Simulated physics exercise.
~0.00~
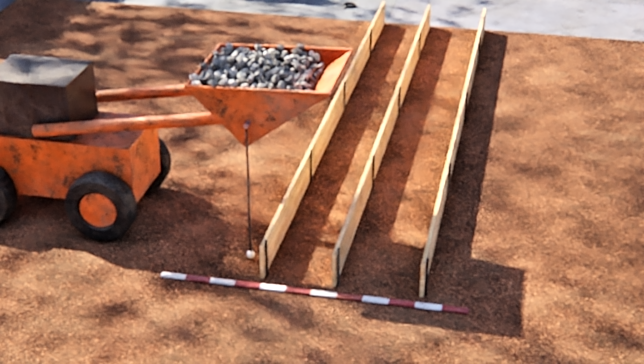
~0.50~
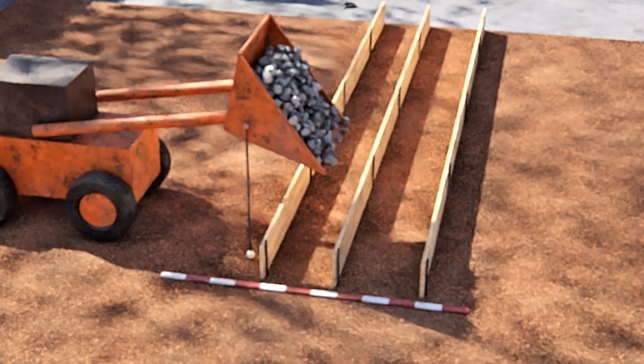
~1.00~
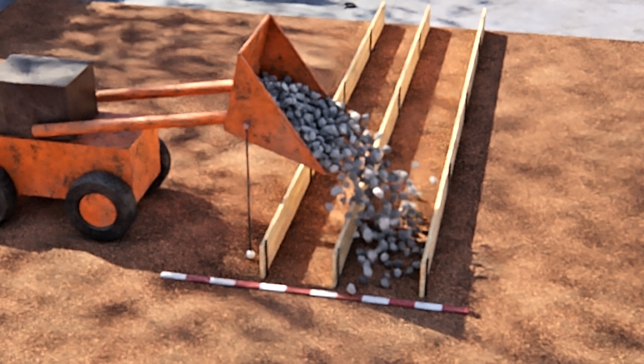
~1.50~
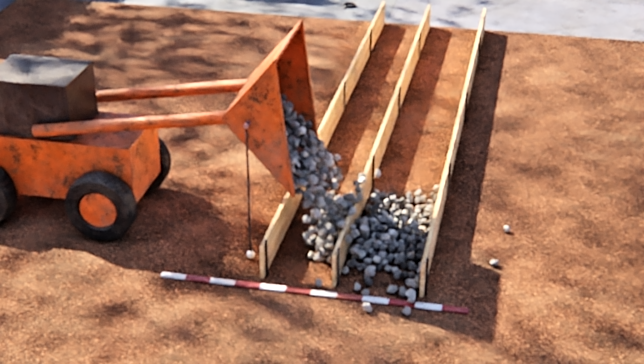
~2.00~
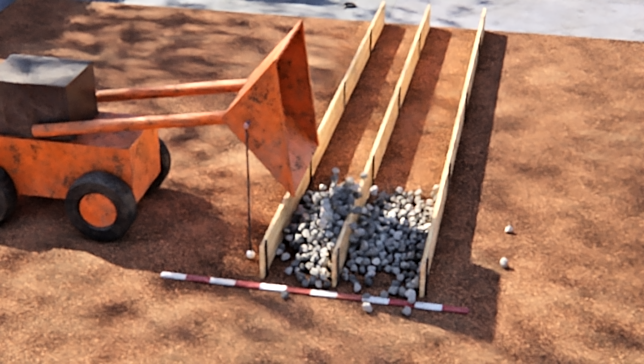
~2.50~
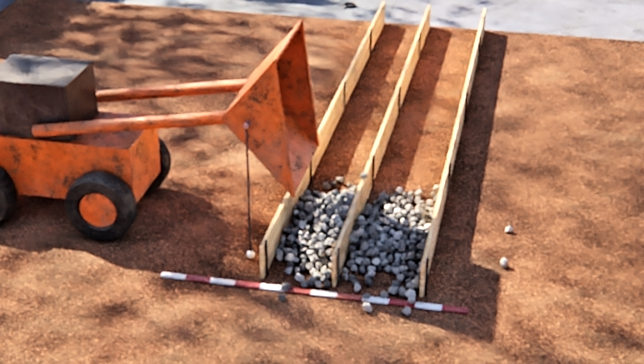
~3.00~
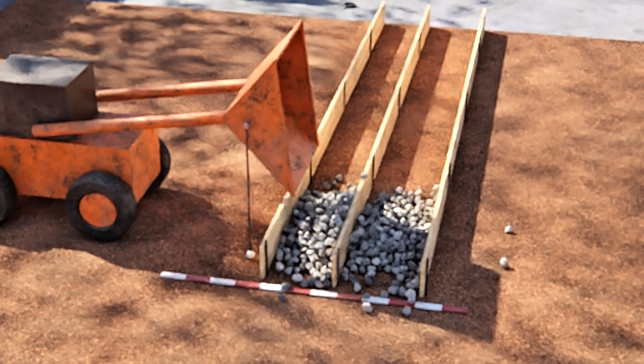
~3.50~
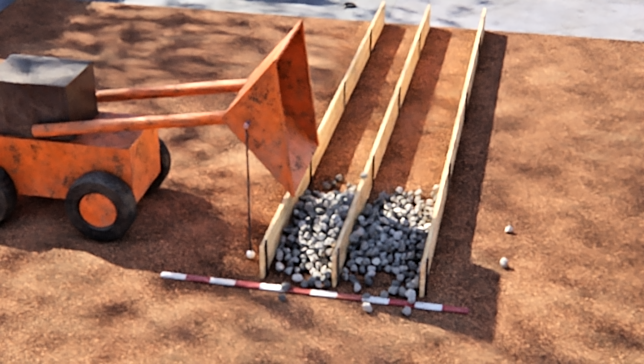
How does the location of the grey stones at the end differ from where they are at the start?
At the start the stones are heaped in the raised orange bucket. By the end they lie lower and further right on the ground, mostly in the two bays between the planks, with a few scattered outside.
